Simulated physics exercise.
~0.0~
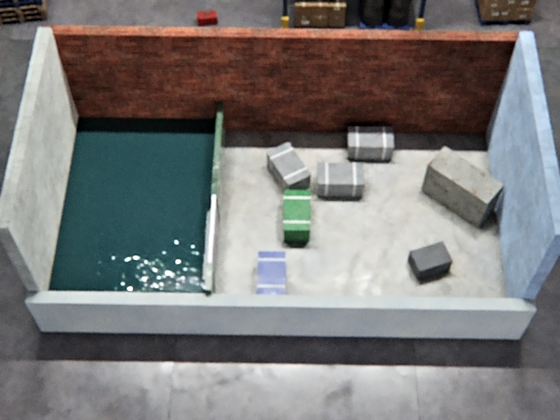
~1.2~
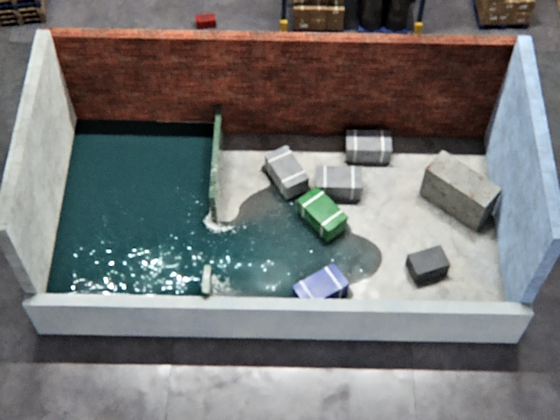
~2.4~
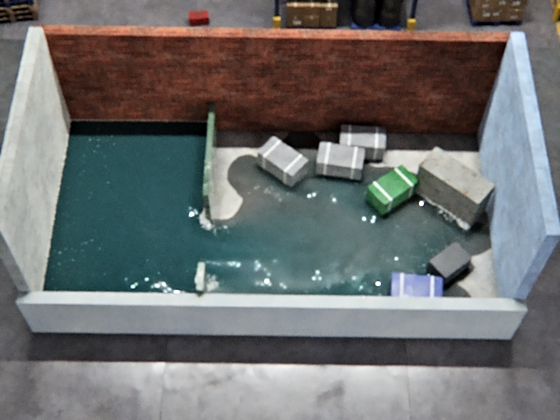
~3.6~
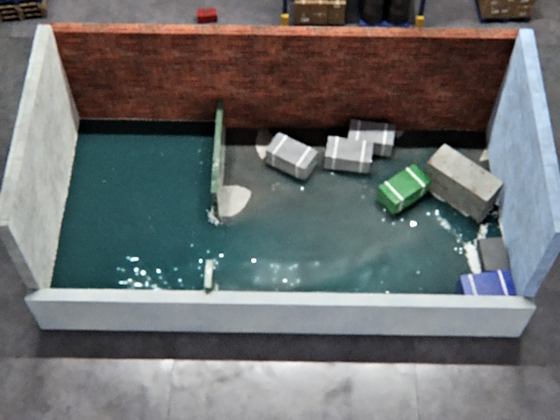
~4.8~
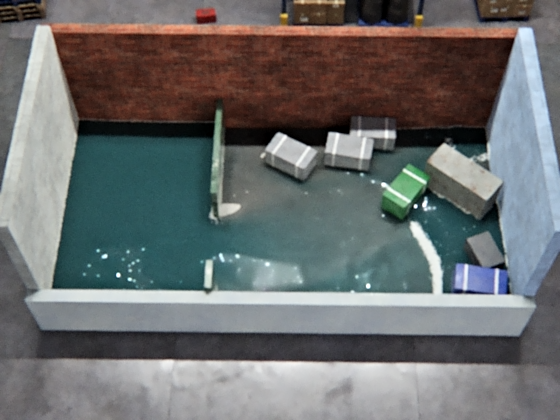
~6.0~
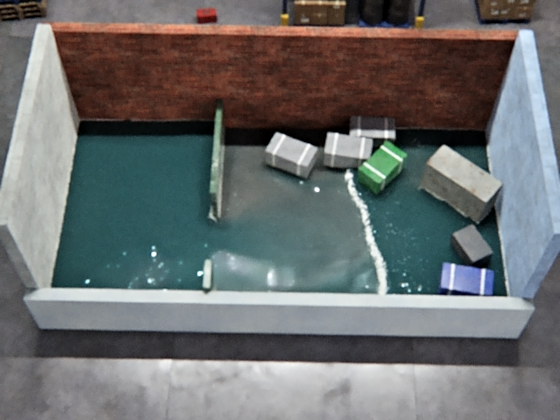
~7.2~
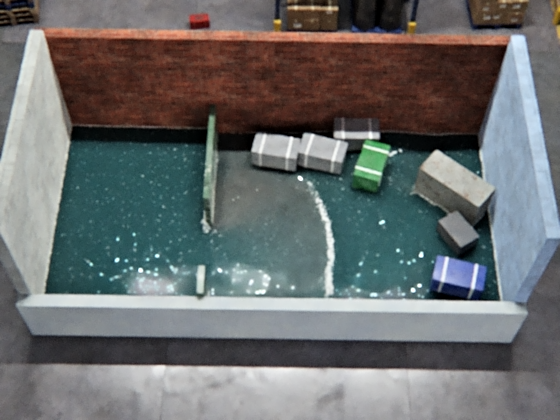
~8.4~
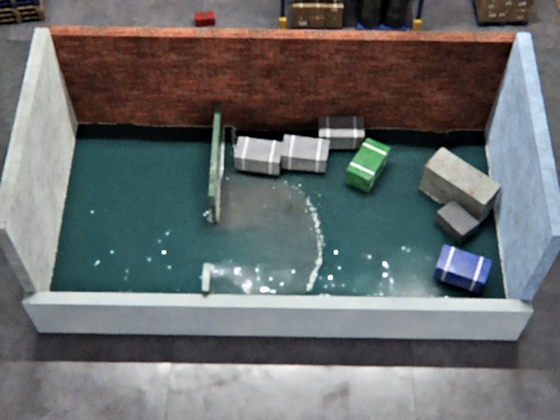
Dark green water fills the left side of a walled, divided basement, seen from above, held back by a green partition beneath a red brick wall. On the dry right floor sit a green trunk, a blue trunk, grey striped trunks and plain grey crates. Water bursts through the gap in the partition and spreads right, turning the green trunk and shoving the blue one along the front wall into the right corner. A white ripple then rolls back leftward as the floor floods. Finally, the grey trunks drift toward the partition, the green one floats near the back, and the blue stays afloat at right.
